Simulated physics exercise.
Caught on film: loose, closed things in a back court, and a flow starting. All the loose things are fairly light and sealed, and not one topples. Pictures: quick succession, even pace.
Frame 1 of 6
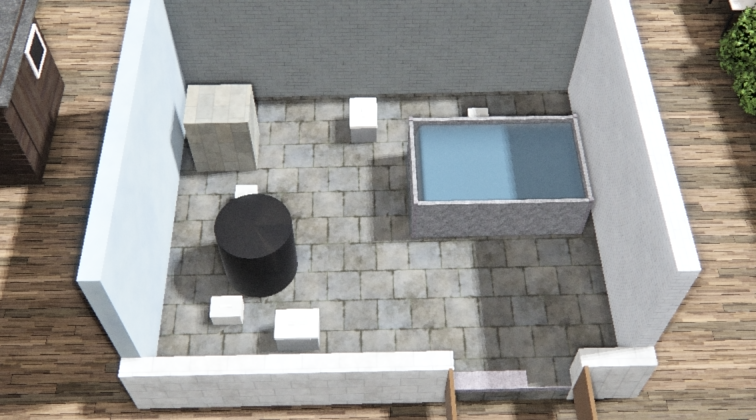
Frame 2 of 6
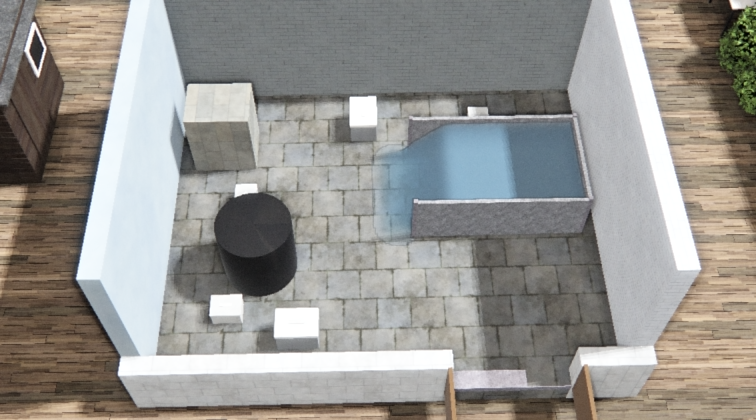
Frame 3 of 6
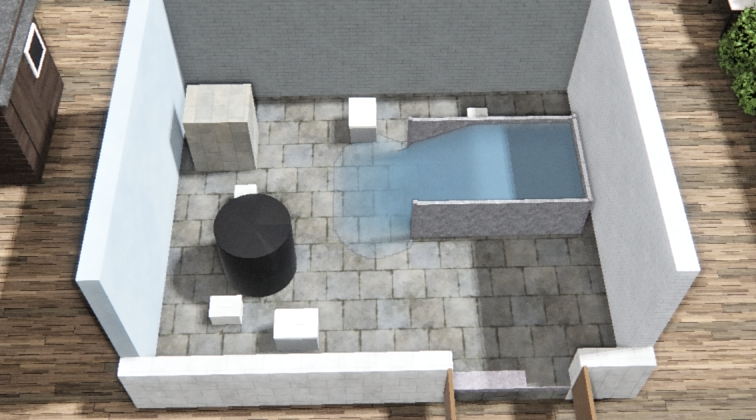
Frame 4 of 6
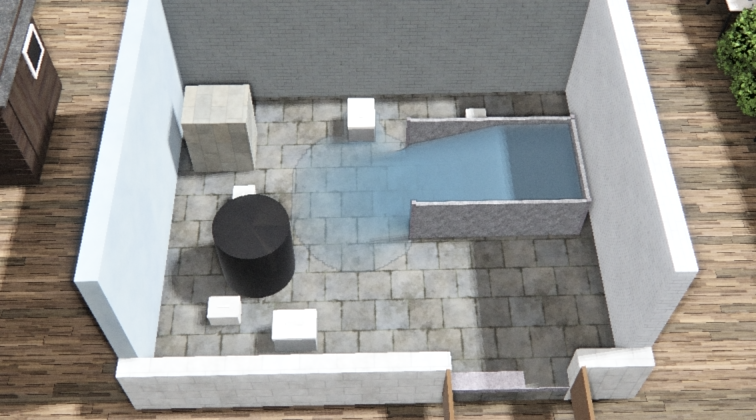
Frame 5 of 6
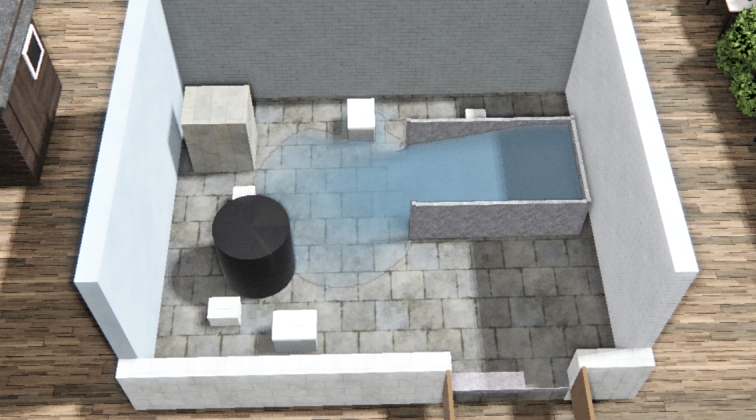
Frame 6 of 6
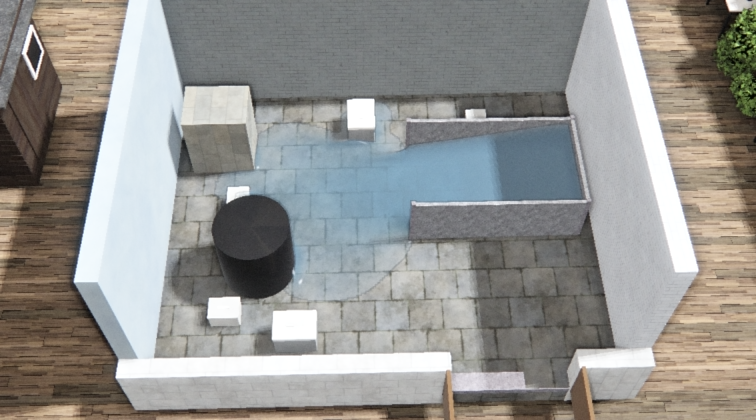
The video shows a walled, paved courtyard with a black cylinder, a large pale box, several small white blocks and a rectangular tank, whose left side opens as water spreads leftward across the paving, reaching the cylinder while most objects barely move.
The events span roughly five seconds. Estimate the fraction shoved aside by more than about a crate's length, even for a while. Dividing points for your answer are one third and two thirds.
Answer: A share of two thirds or more.
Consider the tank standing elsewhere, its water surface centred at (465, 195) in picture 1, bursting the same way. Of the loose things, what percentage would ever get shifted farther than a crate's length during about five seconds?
I reckon around 100 percent of them.
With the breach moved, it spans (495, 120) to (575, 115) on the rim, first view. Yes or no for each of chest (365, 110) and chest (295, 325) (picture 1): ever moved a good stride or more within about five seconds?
One by one - carried at least that far and never got there.
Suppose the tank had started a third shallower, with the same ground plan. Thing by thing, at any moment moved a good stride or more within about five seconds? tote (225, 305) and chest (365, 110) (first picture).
So the first made it that far, and the second came up short.
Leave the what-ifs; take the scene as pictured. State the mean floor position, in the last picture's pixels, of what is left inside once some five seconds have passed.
Mean floor position: Approx. (421, 242) px, last view.
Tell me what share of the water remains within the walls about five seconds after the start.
I make it 100 percent.
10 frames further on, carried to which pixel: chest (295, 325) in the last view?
Close to (295, 350).
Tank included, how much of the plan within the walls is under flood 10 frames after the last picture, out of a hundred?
It comes to some 60 in a hundred.
A moment on, 1 of 5 are well off their spots; 0 afloat.
Next, 1 of 5 are well off their spots; 1 afloat.
Later, 2 of 5 are well off their spots; 3 afloat.
In the end, 5 of 5 are well off their spots, and 5 have been at some point; 3 afloat.
